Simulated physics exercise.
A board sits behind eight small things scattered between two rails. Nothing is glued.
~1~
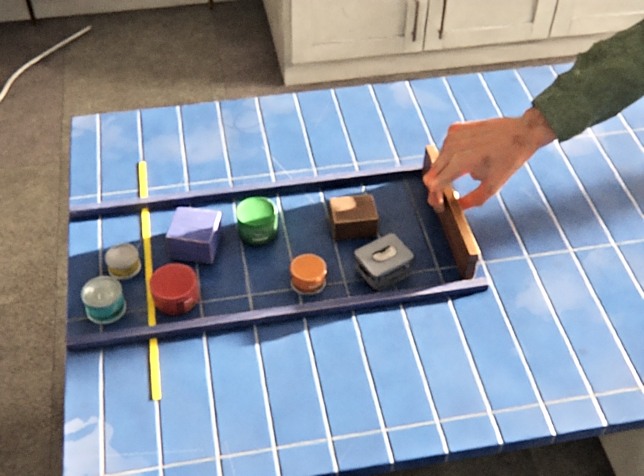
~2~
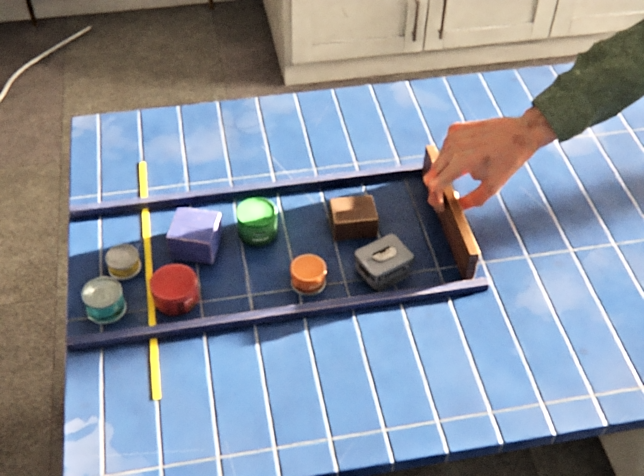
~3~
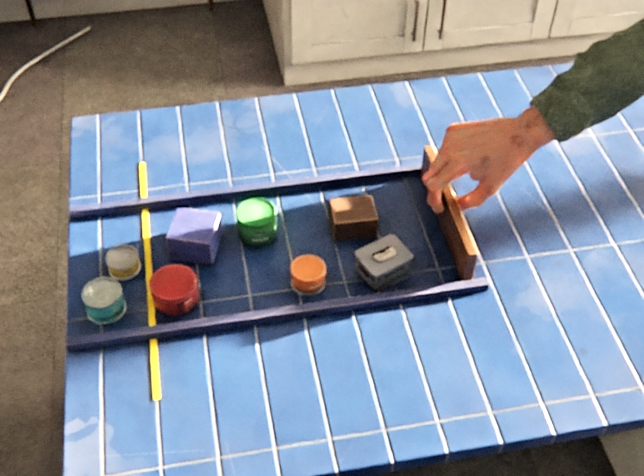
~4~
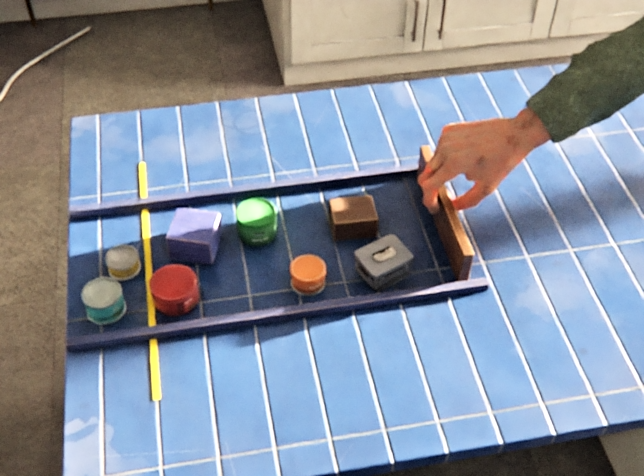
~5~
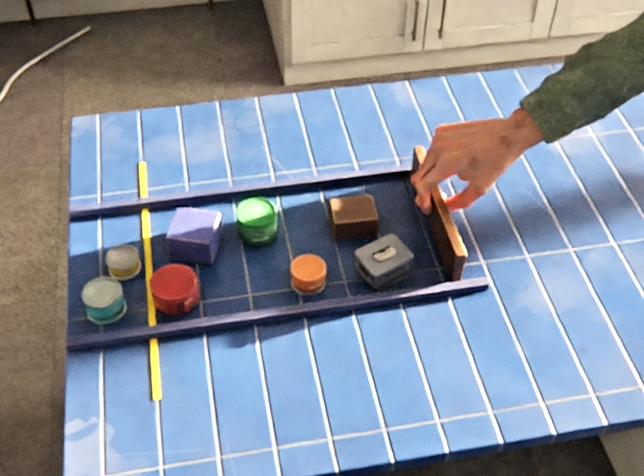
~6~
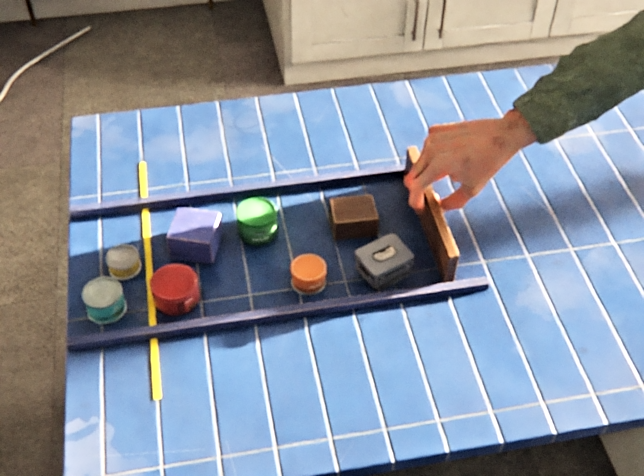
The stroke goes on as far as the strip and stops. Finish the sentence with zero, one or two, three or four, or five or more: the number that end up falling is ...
The number that end up falling is three or four.
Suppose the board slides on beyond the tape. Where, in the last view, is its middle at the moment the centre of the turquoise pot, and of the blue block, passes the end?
The turquoise pot puts it at (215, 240), the blue block at (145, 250).
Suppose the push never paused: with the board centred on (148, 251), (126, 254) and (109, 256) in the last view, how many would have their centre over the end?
Respectively 3, 5 and 5.
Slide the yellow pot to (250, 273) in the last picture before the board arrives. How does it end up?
In that case it holds firm.
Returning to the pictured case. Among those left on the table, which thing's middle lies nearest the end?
Foremost: The blue block.
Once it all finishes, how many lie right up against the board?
In total, 2.
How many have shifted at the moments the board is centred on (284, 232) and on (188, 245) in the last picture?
At the first spot the count is 5, and at the second it is 8.
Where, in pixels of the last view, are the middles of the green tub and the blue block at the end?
Result: One at about (87, 227), the other at about (70, 268).
Early on, none off yet; turquoise pot at rest near (104, 300); yellow pot at rest near (124, 262); red tub at rest near (175, 290).
A while later, none off yet; turquoise pot at rest near (104, 300); yellow pot at rest near (124, 262); red tub at rest near (172, 290).
Further along, none off yet; turquoise pot leaning a little near (48, 313); yellow pot travelled well along near (71, 285); red tub travelled well along near (95, 303).
Finally, the number that fall off is three or four; lost, red tub, yellow pot and turquoise pot.
